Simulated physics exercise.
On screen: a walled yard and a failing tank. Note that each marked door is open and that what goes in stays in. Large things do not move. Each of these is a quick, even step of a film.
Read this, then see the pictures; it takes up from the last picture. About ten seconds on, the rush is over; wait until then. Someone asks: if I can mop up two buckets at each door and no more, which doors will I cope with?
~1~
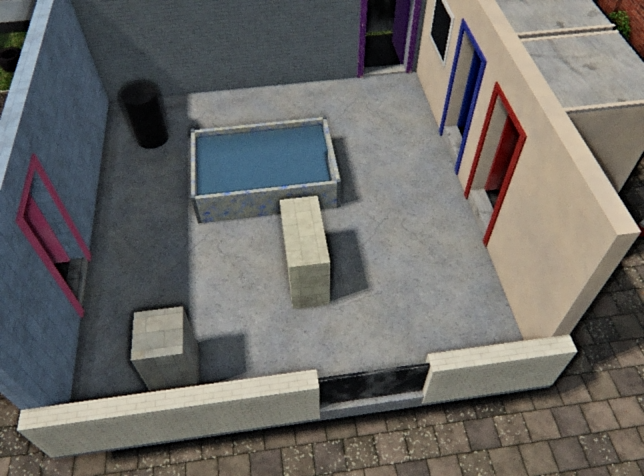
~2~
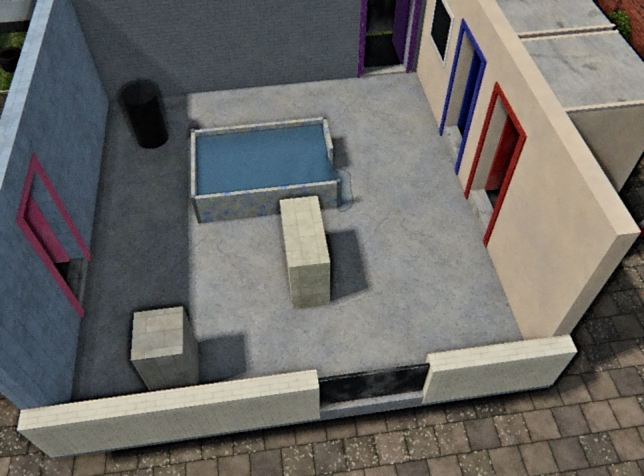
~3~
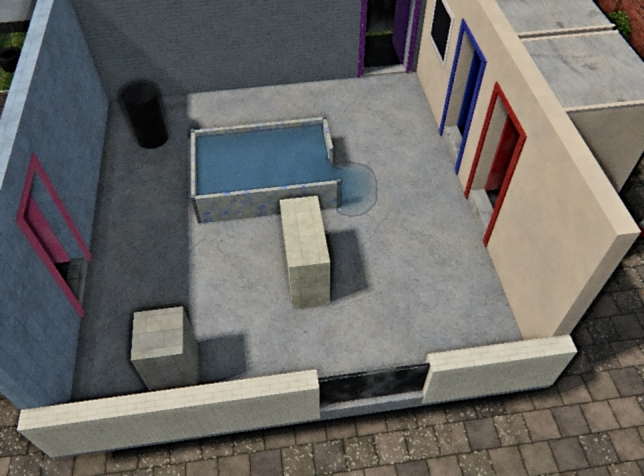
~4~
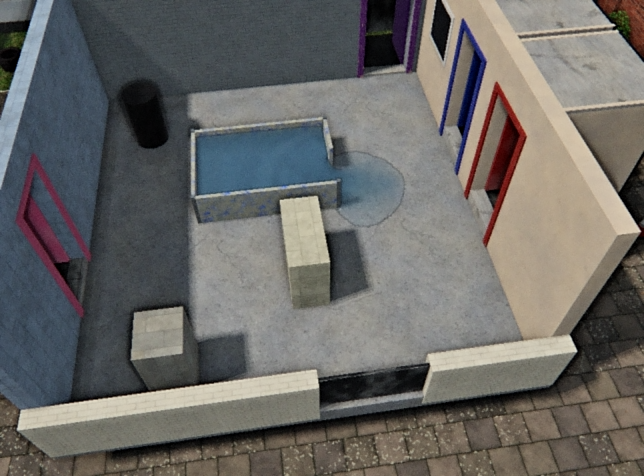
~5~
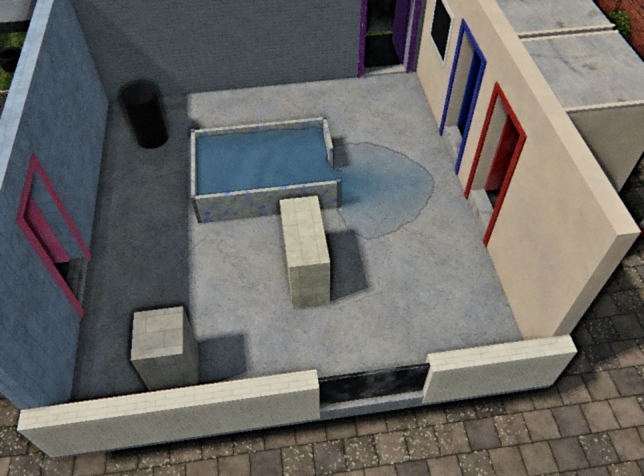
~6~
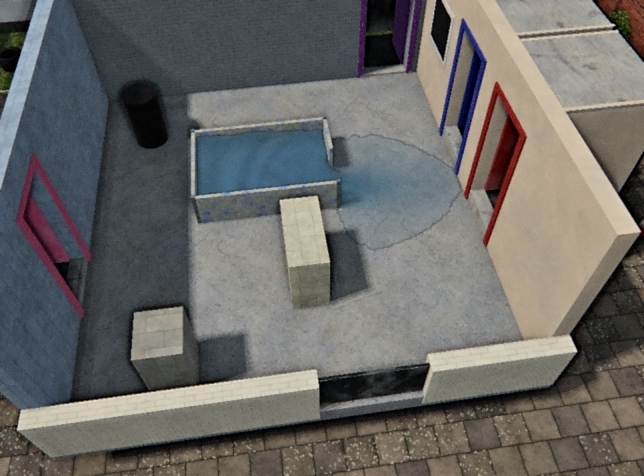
As I see it, the pink door stays within two buckets of inflow. The purple door passes two buckets of inflow. The red door stays within two buckets of inflow. The blue door stays within two buckets of inflow.
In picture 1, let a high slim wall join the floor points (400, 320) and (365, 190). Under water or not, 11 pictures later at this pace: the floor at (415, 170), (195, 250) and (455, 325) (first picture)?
Taking the points in turn, they are inundated, high and dry and high and dry.
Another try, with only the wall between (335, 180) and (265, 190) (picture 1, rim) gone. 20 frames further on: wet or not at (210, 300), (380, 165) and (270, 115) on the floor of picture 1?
Taking the spots in turn: Swamped, untouched and untouched.
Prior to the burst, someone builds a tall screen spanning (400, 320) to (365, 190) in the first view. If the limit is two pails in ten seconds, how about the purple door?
Reading for purple: It gets too much.
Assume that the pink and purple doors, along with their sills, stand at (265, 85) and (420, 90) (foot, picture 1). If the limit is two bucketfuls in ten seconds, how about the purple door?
Answer: Purple is flooded.
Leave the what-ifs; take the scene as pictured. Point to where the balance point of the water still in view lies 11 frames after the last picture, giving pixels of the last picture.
My pick is pixel (322, 186).
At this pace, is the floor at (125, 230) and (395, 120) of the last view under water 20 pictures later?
First spot spared, second spot soaked.
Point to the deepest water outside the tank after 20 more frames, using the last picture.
Deepest spot: Around (525, 364).
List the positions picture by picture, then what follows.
Still water in the water tank at (263, 159), in the first frame.
Water pours out at (333, 182) and has run to (344, 207), in the second frame.
Water pours out at (333, 183) and has run to (368, 172), in the third frame.
Water pours out at (333, 183) and has run to (396, 174), in the fourth frame.
Water pours out at (333, 183) and has run to (428, 189), in the fifth frame.
The front is at (457, 180), out from the gap at (333, 182), in the sixth frame.
A moment on, water covers 15 % of the floor; the pink door not reached, the purple door not reached, the red door wet at the sill, nothing in, the blue door wet at the sill, nothing in.
Next, water covers 20 % of the floor; the pink door not reached, the purple door not reached, the red door wet at the sill, nothing in, the blue door wet at the sill, nothing in.
Then, water covers 30 % of the floor; the pink door not reached, the purple door over two buckets in, the red door wet at the sill, nothing in, the blue door wet at the sill, nothing in.
Later, water covers 60 % of the floor; the pink door not reached, the purple door over two buckets in, the red door wet at the sill, nothing in, the blue door wet at the sill, nothing in.
In the end, water covers 90 % of the floor; the pink door wet at the sill, nothing in, the purple door far over two buckets in, the red door wet at the sill, nothing in, the blue door wet at the sill, nothing in.
